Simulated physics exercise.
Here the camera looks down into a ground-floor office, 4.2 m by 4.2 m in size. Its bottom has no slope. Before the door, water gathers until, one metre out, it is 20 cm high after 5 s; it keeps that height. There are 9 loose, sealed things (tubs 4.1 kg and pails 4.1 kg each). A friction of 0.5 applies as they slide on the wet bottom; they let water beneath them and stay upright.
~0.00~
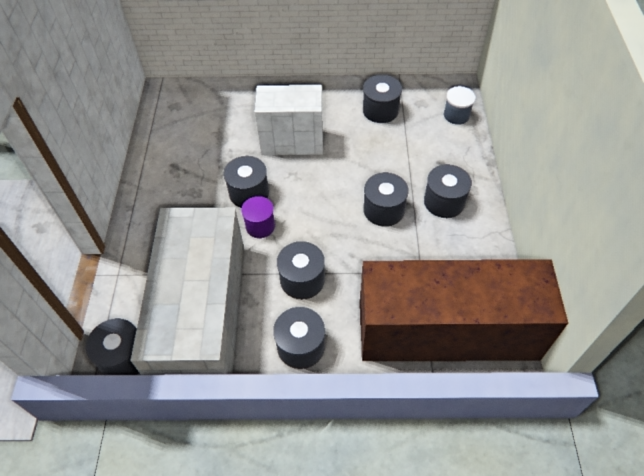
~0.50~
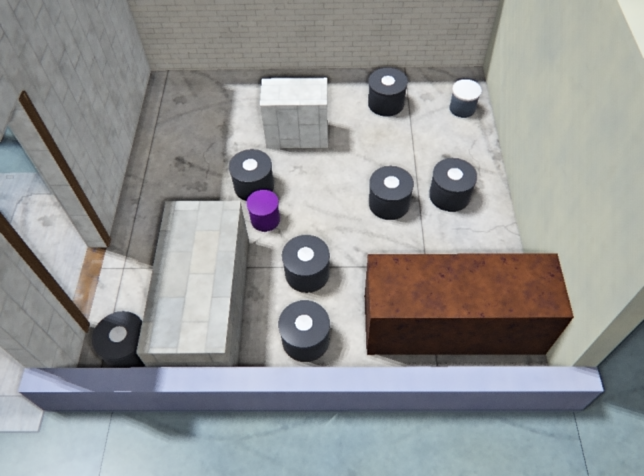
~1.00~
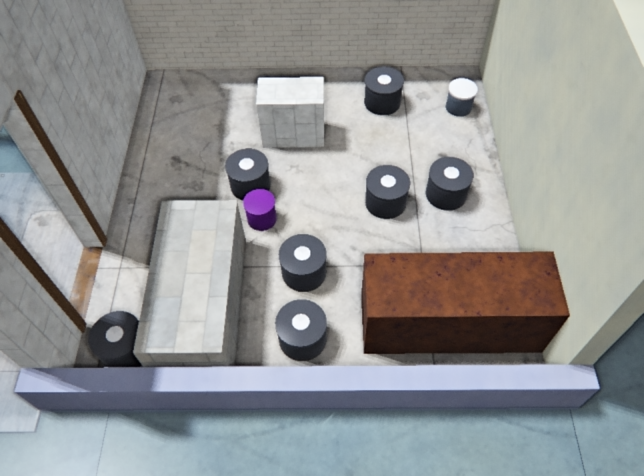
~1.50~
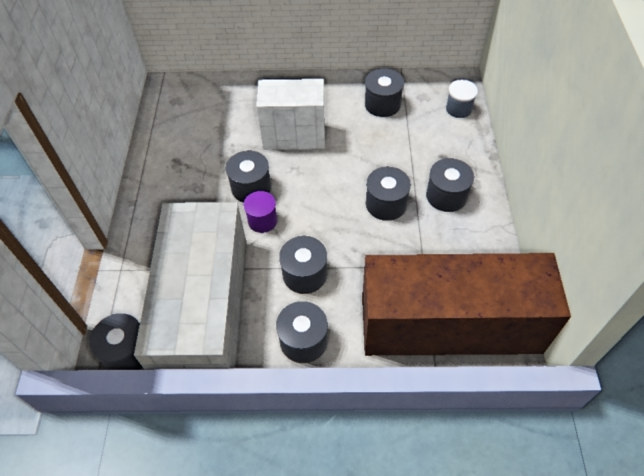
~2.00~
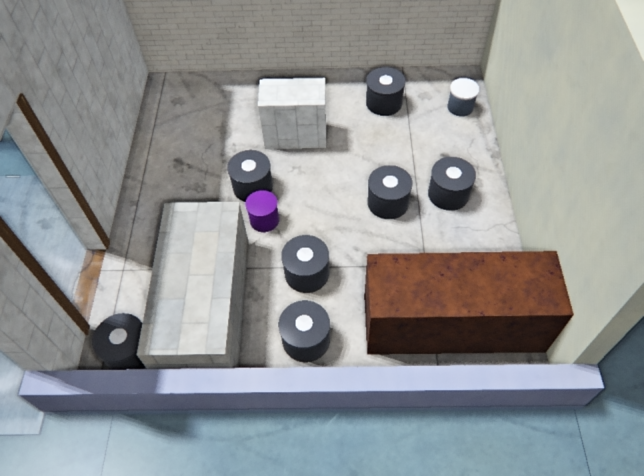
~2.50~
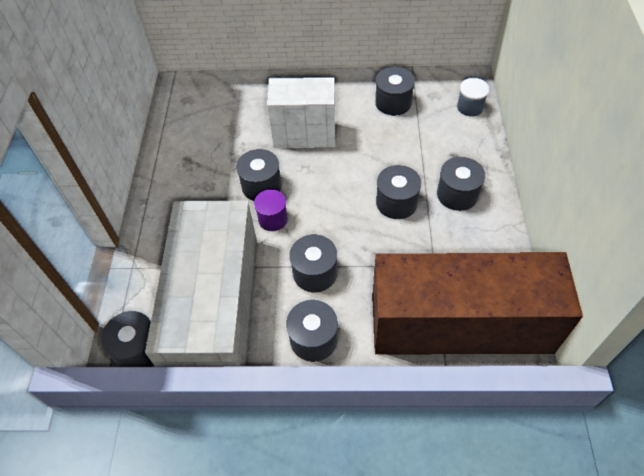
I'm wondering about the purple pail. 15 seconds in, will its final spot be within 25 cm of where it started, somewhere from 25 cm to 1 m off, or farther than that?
Movement: Minimal.
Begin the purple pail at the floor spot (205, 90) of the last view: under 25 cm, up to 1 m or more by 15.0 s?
It travels far.
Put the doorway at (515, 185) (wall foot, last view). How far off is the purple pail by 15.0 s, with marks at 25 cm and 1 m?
With that change, the purple pail travels a long distance.
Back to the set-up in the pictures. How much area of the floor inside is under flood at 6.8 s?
I'd estimate close to 7.0 m2.
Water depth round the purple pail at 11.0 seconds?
Around 1 cm.
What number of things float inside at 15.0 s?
That would be 8 of them.
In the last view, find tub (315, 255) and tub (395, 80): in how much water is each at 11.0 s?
Some 1 cm at the first, some 5 cm at the second.
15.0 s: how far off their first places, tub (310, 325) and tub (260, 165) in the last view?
In turn: 5 cm, 100 cm.
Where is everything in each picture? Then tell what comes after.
The purple pail at (257, 209) rests on the ground; water covers 0.0 m2; 0 of 9 have shifted, in the first frame.
The purple pail at (262, 203), on the bottom; 0.0 m2 under water; 0 of 9 have shifted, in the second frame.
The purple pail at (259, 202), on the bottom; water covers 0.0 m2; 0 of 9 have shifted, in the third frame.
The purple pail at (260, 204), on the bottom; water covers 0.0 m2; 0 of 9 have shifted, in the fourth frame.
The purple pail at (261, 203) rests on the ground; 0.0 m2 under water; 0 of 9 have shifted, in the fifth frame.
The purple pail at (270, 202) rests on the ground; 0.2 m2 under water; 0 of 9 have shifted, in the sixth frame.
After 3.5 s the purple pail is near (270, 202), 0.0 m from its start, aground; 0 afloat.
After 6.8 s the purple pail is near (270, 202), 0.0 m from its start, aground; 1 afloat.
After 11.0 s the purple pail is near (270, 202), 0.0 m from its start, aground; 3 afloat.
After 15.0 s the purple pail is near (270, 202), 0.0 m from its start, aground; 8 afloat.
